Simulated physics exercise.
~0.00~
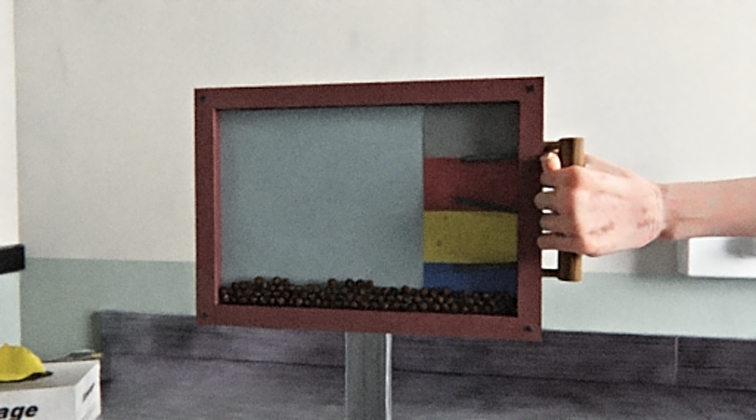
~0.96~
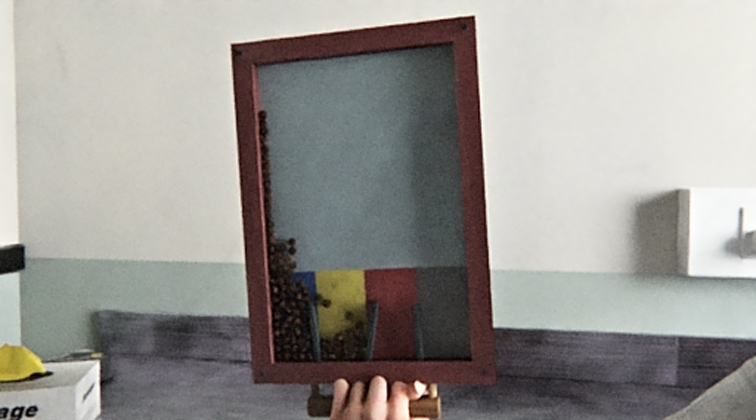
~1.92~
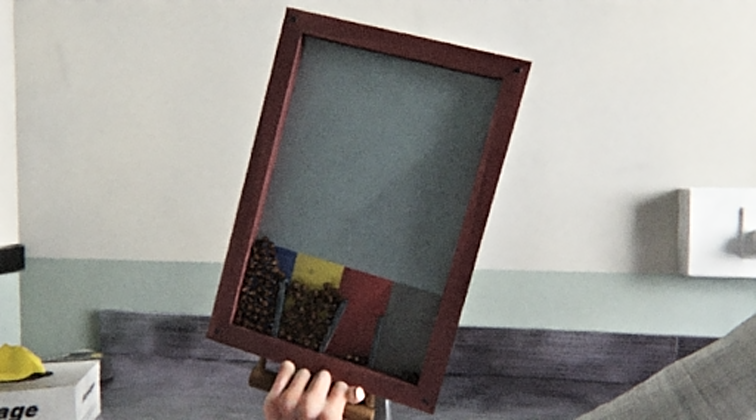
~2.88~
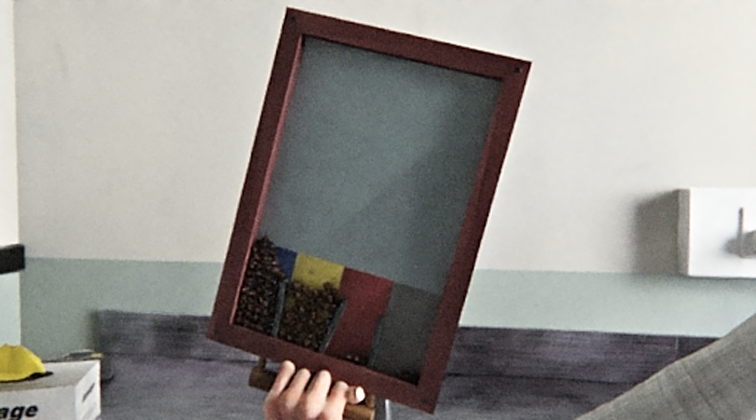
A dark red wooden case with a clear window stands upright against a pale wall, seen from the front by a still camera, with a yellow object on a white box at lower left. Small dark brown pills line its bottom, and grey, red, yellow and blue pockets are stacked at right beside a hand gripping the handle. The hand turns the case clockwise past upright, bringing the handle underneath. The pills slide down the left side into the pockets. It stops tilted, pills heaped in blue and filling yellow, few in red, grey practically empty.
